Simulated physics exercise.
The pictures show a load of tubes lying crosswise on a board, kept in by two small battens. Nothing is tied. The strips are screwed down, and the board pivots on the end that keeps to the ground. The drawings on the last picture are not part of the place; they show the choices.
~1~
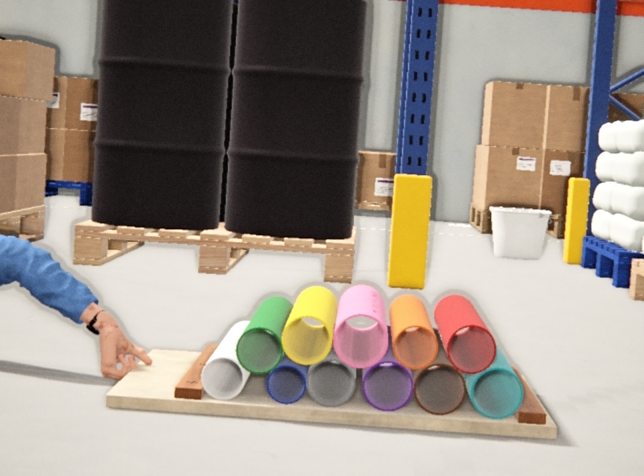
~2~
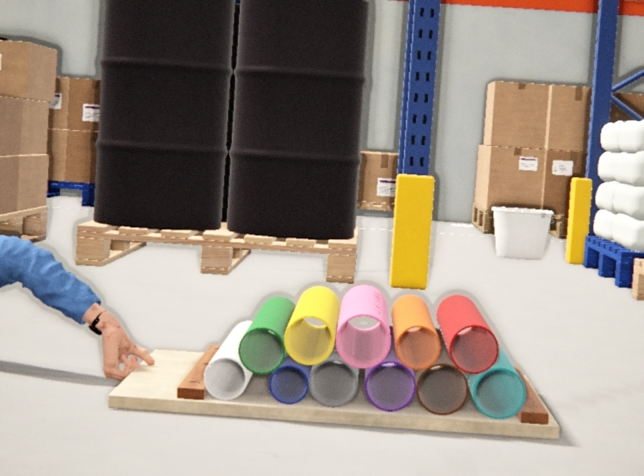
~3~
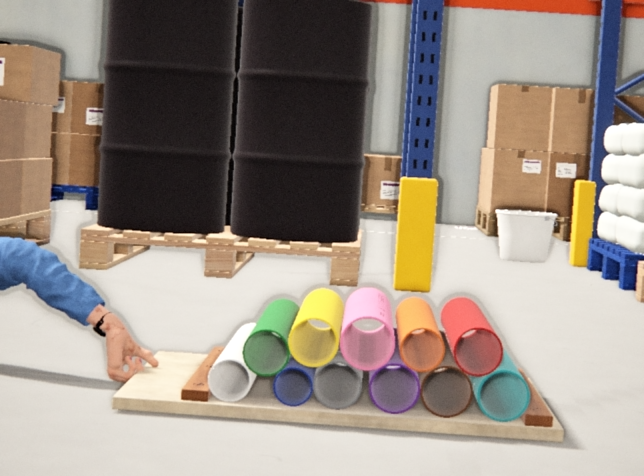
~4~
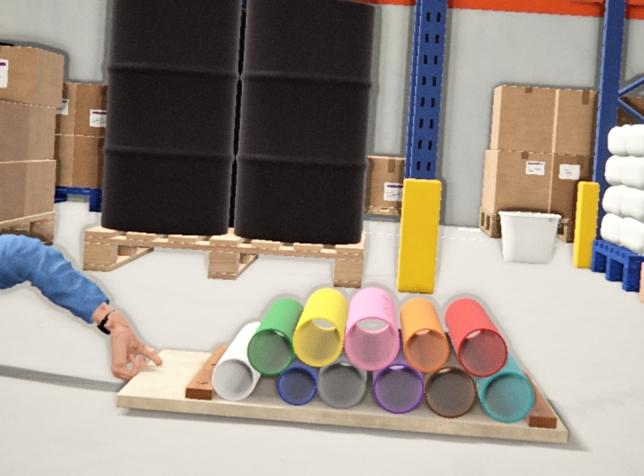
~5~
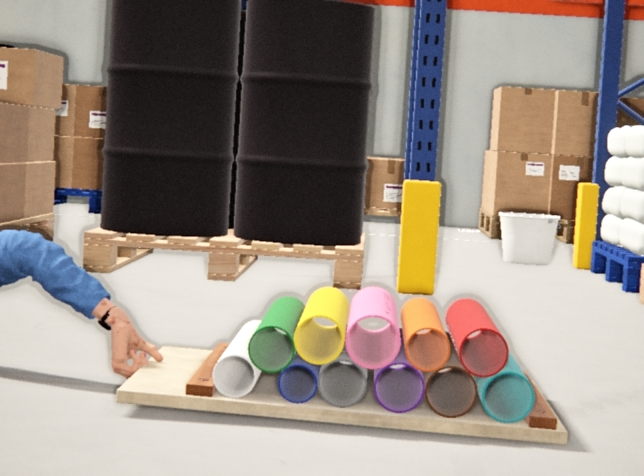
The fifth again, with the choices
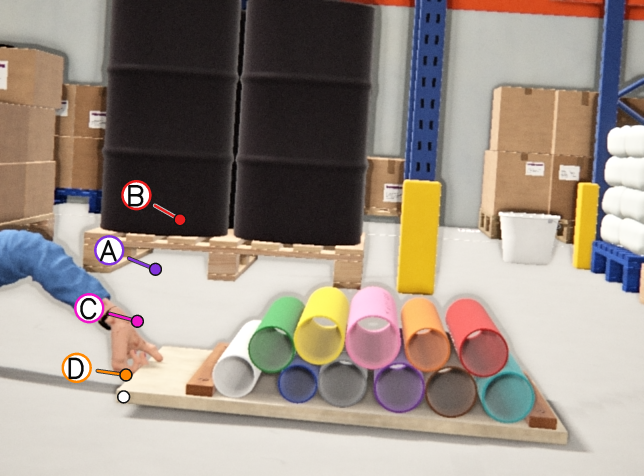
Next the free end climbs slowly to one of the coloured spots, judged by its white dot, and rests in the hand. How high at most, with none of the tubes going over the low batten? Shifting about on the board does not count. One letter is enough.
Up to B.
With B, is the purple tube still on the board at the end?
Yes.
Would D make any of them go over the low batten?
No.
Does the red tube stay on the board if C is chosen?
Yes.
On the marked copy, A at (155, 269); B at (180, 219); C at (138, 321); D at (126, 375); the white dot at (124, 397).
Taking B. A third of the way, board at 16°.
Two thirds of the way, board at 26°.
When it is over, board at 26°, none over the low batten.
As for the rest, A none over the low batten; C none over the low batten; D none over the low batten.
